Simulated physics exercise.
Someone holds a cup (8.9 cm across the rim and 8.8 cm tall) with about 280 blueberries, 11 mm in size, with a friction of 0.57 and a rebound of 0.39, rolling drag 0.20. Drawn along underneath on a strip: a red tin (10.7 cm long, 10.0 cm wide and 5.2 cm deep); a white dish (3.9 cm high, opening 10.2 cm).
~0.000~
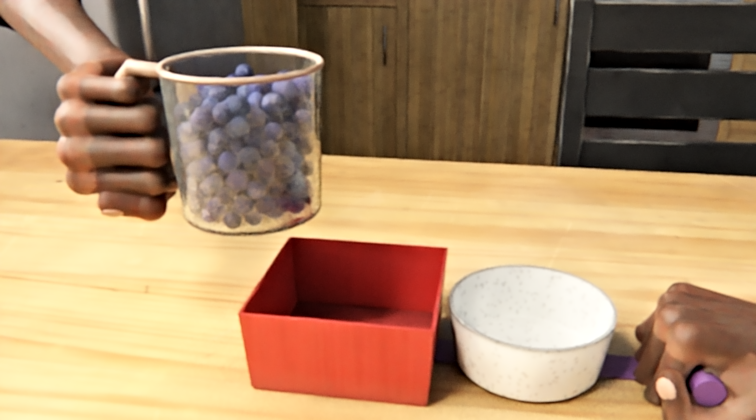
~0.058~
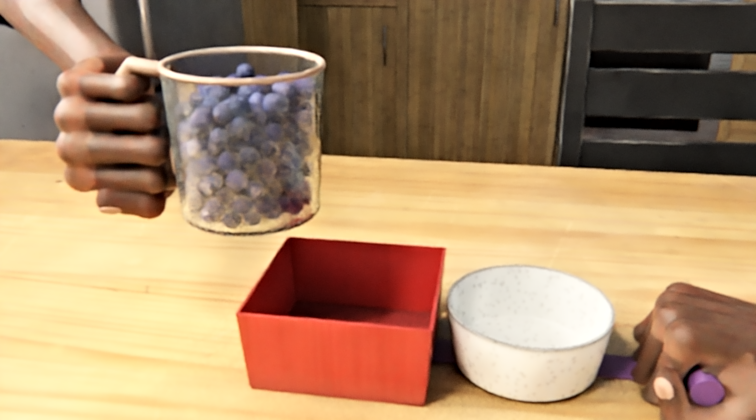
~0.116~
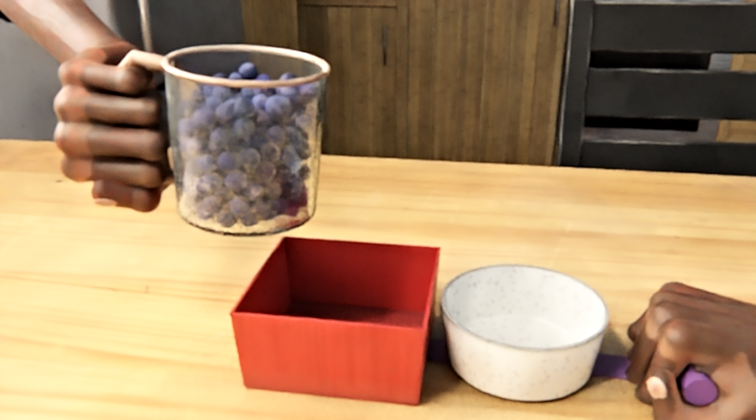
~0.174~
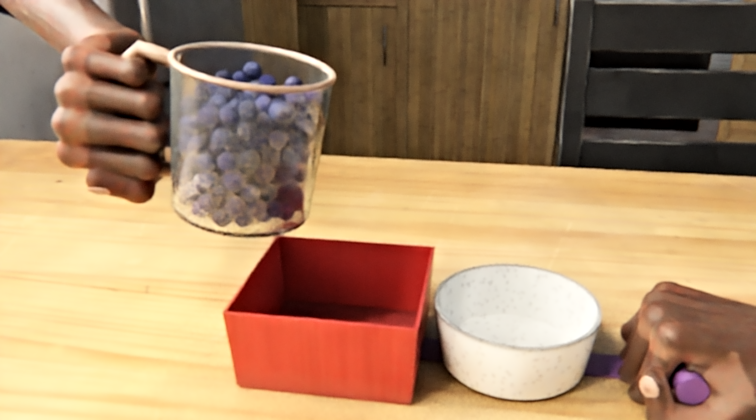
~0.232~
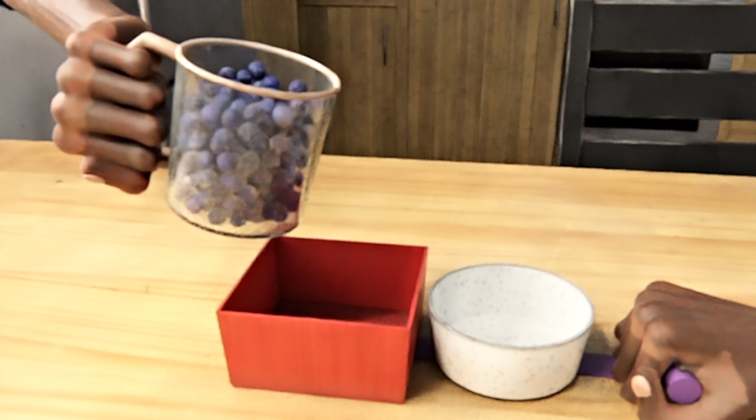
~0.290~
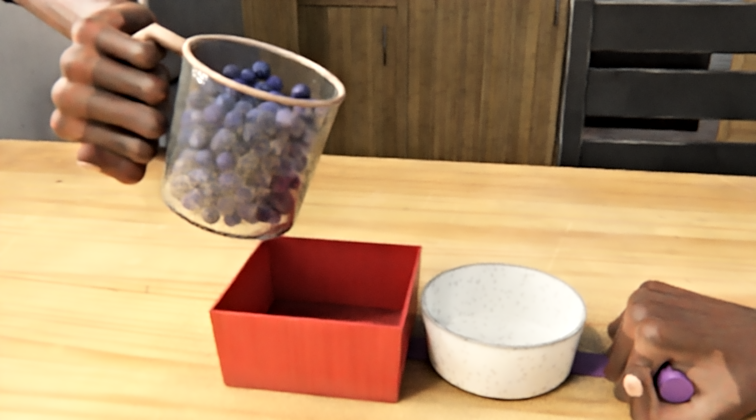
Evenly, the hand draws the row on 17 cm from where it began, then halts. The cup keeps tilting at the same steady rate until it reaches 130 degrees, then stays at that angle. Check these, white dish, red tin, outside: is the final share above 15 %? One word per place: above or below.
White dish: Above. Red tin: Below. Outside: Below.
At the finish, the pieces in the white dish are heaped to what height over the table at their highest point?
It ends up near 6.5 cm high.
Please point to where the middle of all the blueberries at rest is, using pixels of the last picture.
Look near (273, 304) in the final view.
Then, at 1.02 s, tilt 82 degrees; cup 100 %; middle of all pieces on or above the table near (242, 146).
After 1.63 s, tilt 130 degrees; cup 20 %, white dish 75 %; middle of all pieces on or above the table near (324, 284).
After 2.19 s, tilt 130 degrees; outside 5 %, white dish 95 %; middle of all pieces on or above the table near (289, 306).
After 2.72 s, tilt 130 degrees; outside 5 %, white dish 95 %; middle of all pieces on or above the table near (276, 305).
In the end, at 2.9 s, red tin 0 %, cup 0 %, outside 5 %, white dish 95 %.
